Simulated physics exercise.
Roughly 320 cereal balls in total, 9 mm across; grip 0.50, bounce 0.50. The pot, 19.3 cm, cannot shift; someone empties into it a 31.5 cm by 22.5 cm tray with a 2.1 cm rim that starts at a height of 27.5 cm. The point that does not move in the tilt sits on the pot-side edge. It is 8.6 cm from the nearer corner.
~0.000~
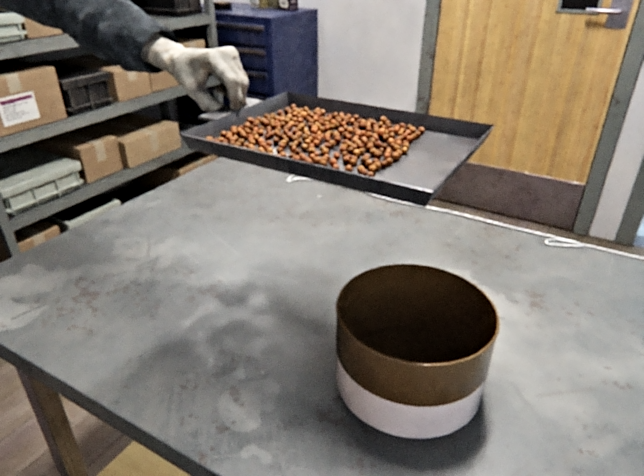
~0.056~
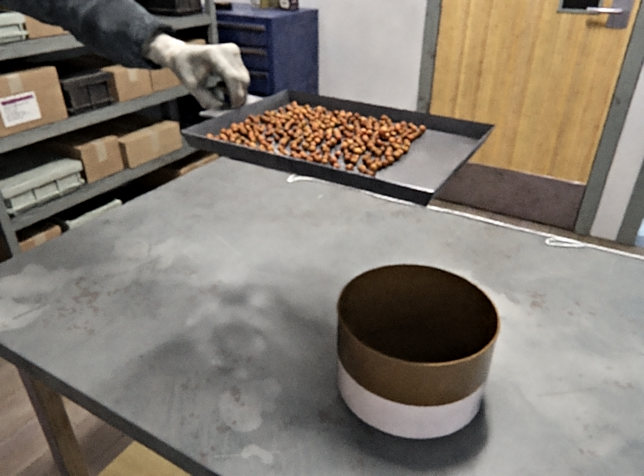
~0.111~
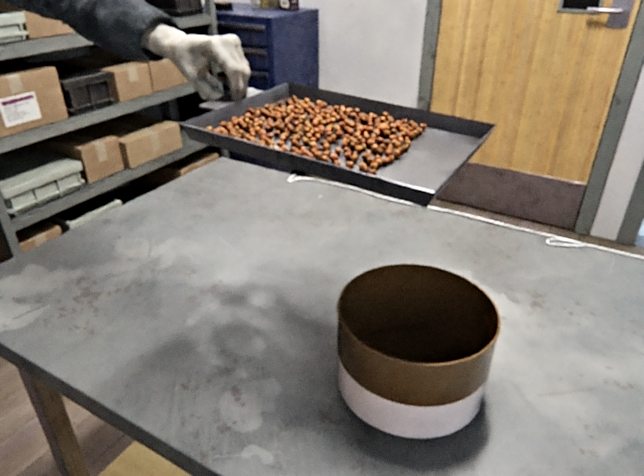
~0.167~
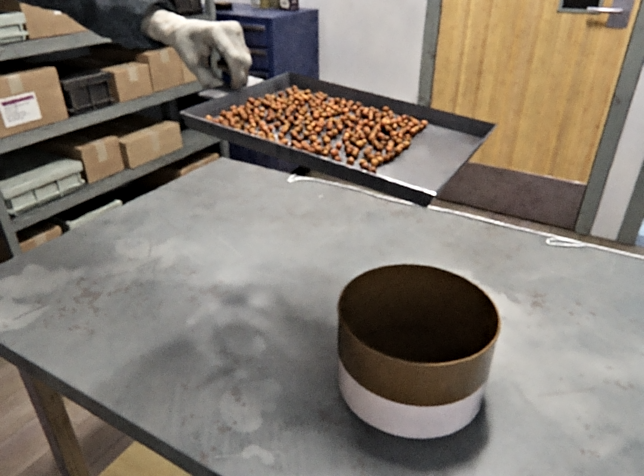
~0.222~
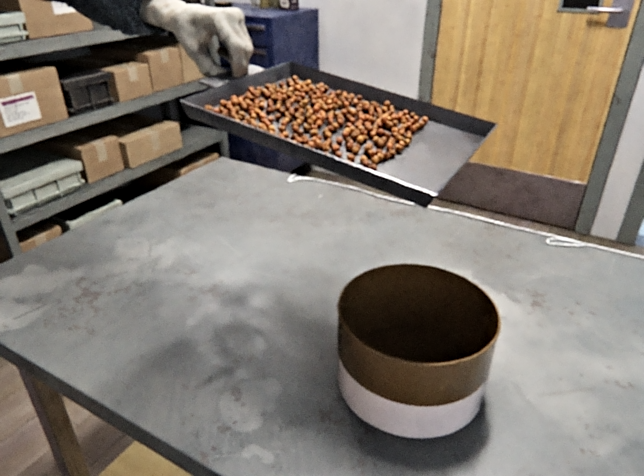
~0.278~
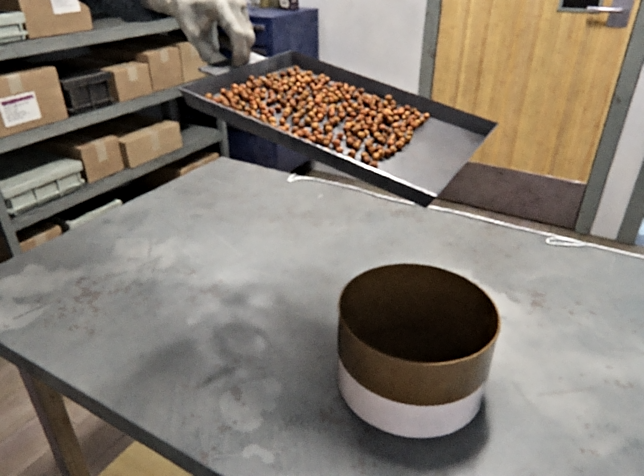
A gloved hand slowly tilts a dark tray of brown pieces down toward the right.
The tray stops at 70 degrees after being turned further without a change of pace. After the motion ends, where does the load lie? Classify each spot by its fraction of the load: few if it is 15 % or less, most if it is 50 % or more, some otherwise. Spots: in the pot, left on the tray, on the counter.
Pot: Few. Tray: Most. Counter: Few.
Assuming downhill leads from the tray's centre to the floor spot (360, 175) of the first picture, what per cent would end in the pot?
I'd estimate about 70 %.
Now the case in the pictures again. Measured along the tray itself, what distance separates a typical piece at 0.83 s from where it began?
I'd say close to 14 centimetres.
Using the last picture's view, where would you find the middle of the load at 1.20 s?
The middle of the load should be near (451, 153) then.
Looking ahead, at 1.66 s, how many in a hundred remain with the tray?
Load share: Around 90%.
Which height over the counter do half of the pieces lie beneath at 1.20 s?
Roughly 30 centimetres.
After 0.83 s, tilt 39 degrees; the tray holds 100 %, the pot 0 %.
After 1.20 s, tilt 57 degrees; the tray holds 95 %, the pot 0 %.
After 1.66 s, tilt 70 degrees; the tray holds 90 %, the pot 5 %.
At rest (2.5 s), pot 10 %, tray 90 %, counter 5 %.
